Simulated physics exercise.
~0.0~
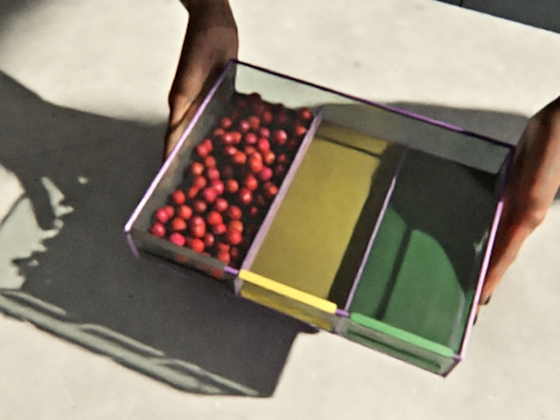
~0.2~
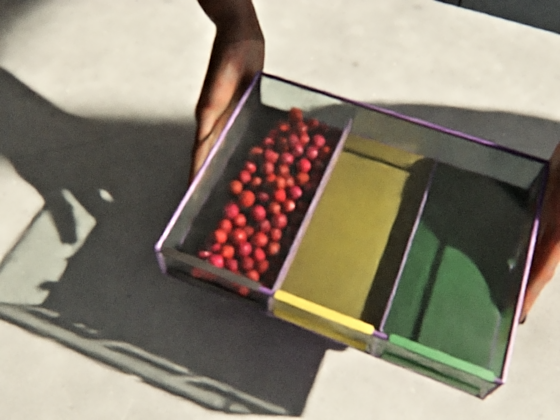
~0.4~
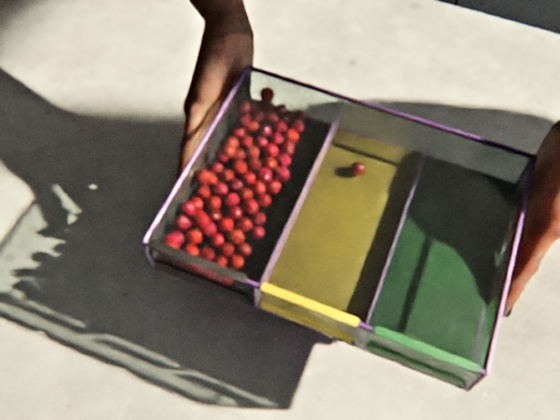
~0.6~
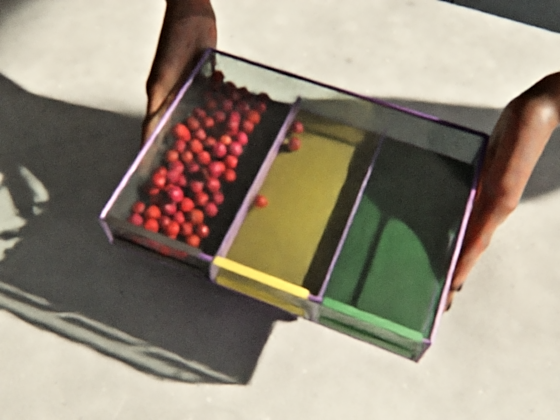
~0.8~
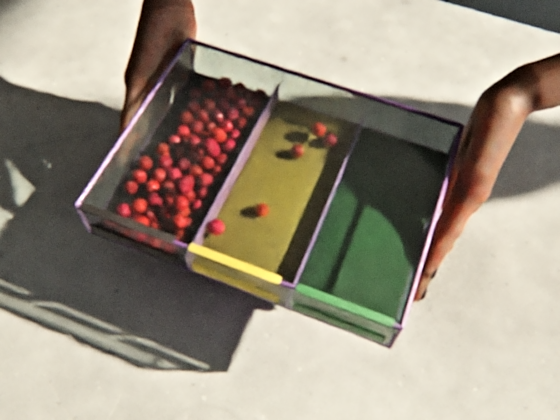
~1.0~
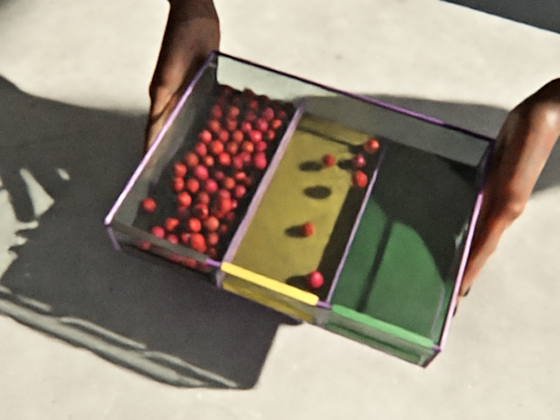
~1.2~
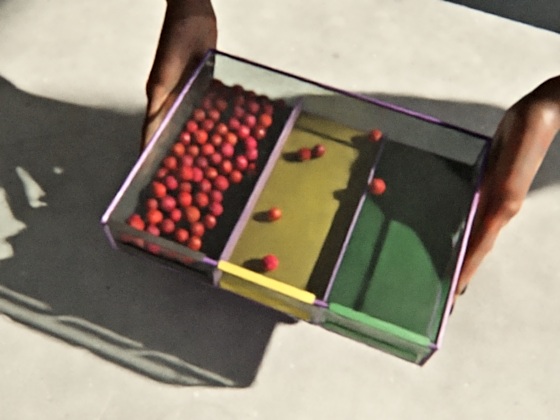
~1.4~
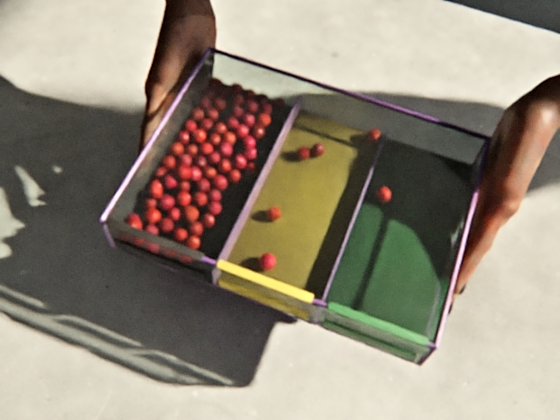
Red berries roll as hands shake a clear divided box, most staying in the black section.
